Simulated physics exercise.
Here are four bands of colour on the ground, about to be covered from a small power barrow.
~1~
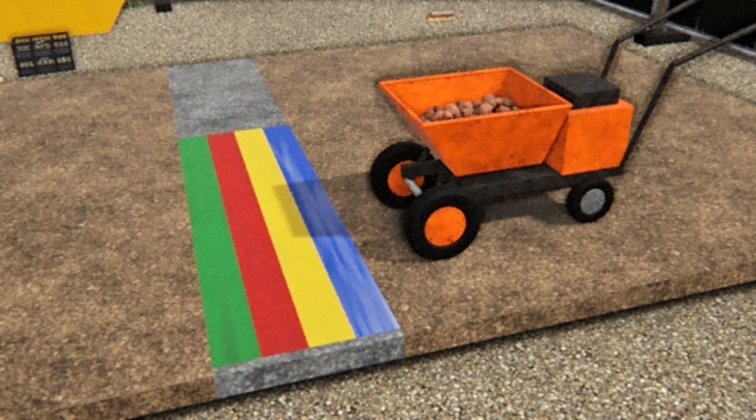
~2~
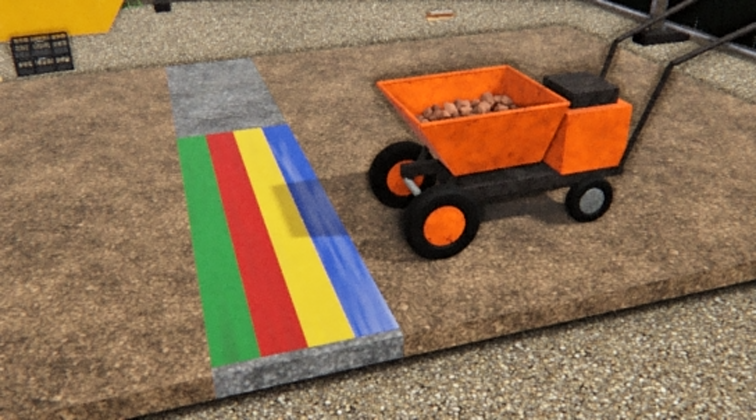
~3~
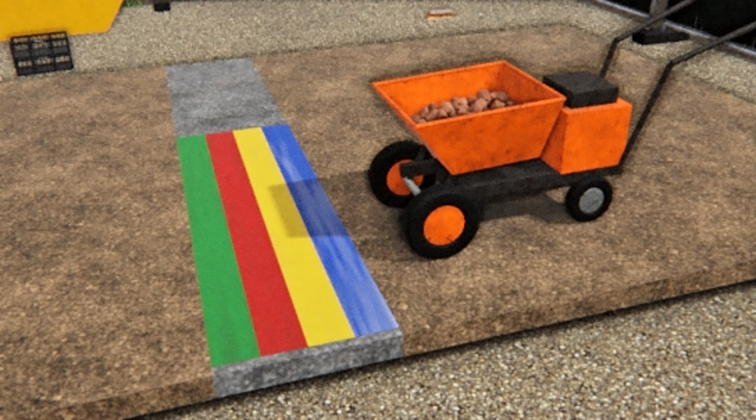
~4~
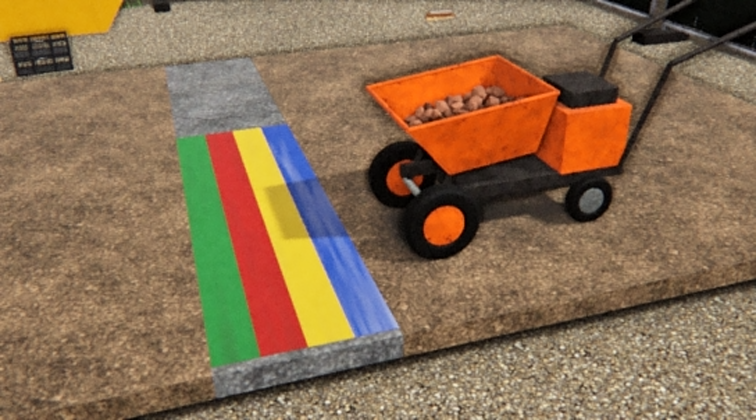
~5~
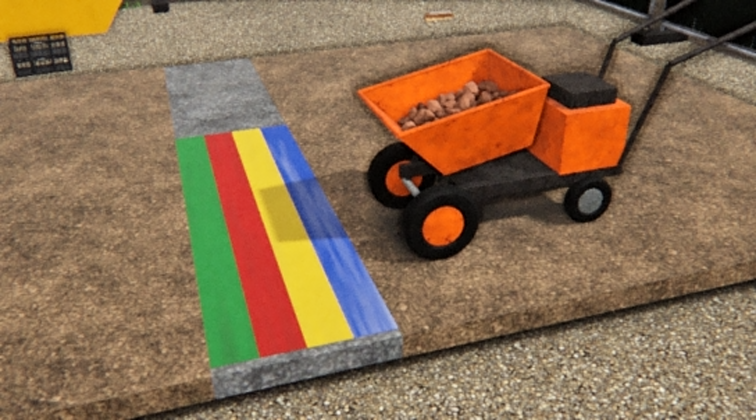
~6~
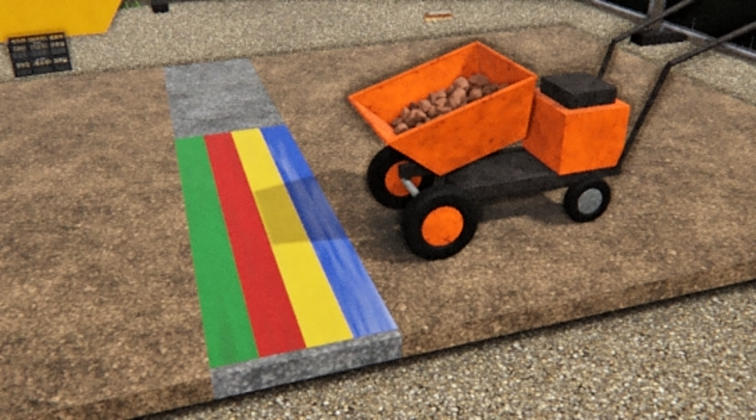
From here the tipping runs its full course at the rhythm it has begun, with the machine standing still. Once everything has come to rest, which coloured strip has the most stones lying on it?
Yellow.
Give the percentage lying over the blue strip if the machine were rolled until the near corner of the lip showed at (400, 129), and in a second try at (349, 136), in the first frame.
First spot 0 per cent, second spot 0 per cent.
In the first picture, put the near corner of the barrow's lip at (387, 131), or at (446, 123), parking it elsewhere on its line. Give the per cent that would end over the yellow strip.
First spot: 20 %, second spot: 40 %.
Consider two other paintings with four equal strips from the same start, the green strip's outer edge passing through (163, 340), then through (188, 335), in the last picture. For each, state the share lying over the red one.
About 30 per cent first, then about 30 per cent.
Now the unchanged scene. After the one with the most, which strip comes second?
Number two is the red strip.
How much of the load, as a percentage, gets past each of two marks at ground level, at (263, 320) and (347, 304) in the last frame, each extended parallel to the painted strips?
About 20 and 90 %.
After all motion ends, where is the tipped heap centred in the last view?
About (281, 251).
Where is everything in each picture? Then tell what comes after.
Lip of the skip near (423, 126), level; top of the load near (470, 118), lumps of rubble; blue strip near (360, 297); yellow strip near (318, 305); red strip near (274, 314); green strip near (229, 323), in the first frame.
Lip of the skip near (420, 126), level; top of the load near (468, 117), in the second frame.
Lip of the skip near (415, 127), tipped barely; top of the load near (477, 109), in the third frame.
Lip of the skip near (408, 131), tipped a little; top of the load near (479, 111), in the fourth frame.
Lip of the skip near (399, 136), tipped a little; top of the load near (484, 100), in the fifth frame.
Lip of the skip near (388, 142), tipped clearly; top of the load near (477, 105); blue strip near (358, 297); yellow strip near (316, 306); red strip near (272, 314); green strip near (227, 323), in the sixth frame.
Shortly afterwards, skip tipped steeply; the whole lot in the skip.
Next, skip tipped right over; the bulk in the skip; only a few over the blue strip; a little over the yellow strip; only a few over the red strip.
Some moments later, skip tipped right over; a little in the skip; only a few over the blue strip; near half over the yellow strip; near a quarter over the red strip; a little over the green strip; only a few off the paint.
In the end, skip tipped right over; only a few in the skip; a little over the blue strip; near a third over the yellow strip; near a quarter over the red strip; a little over the green strip; only a few off the paint.
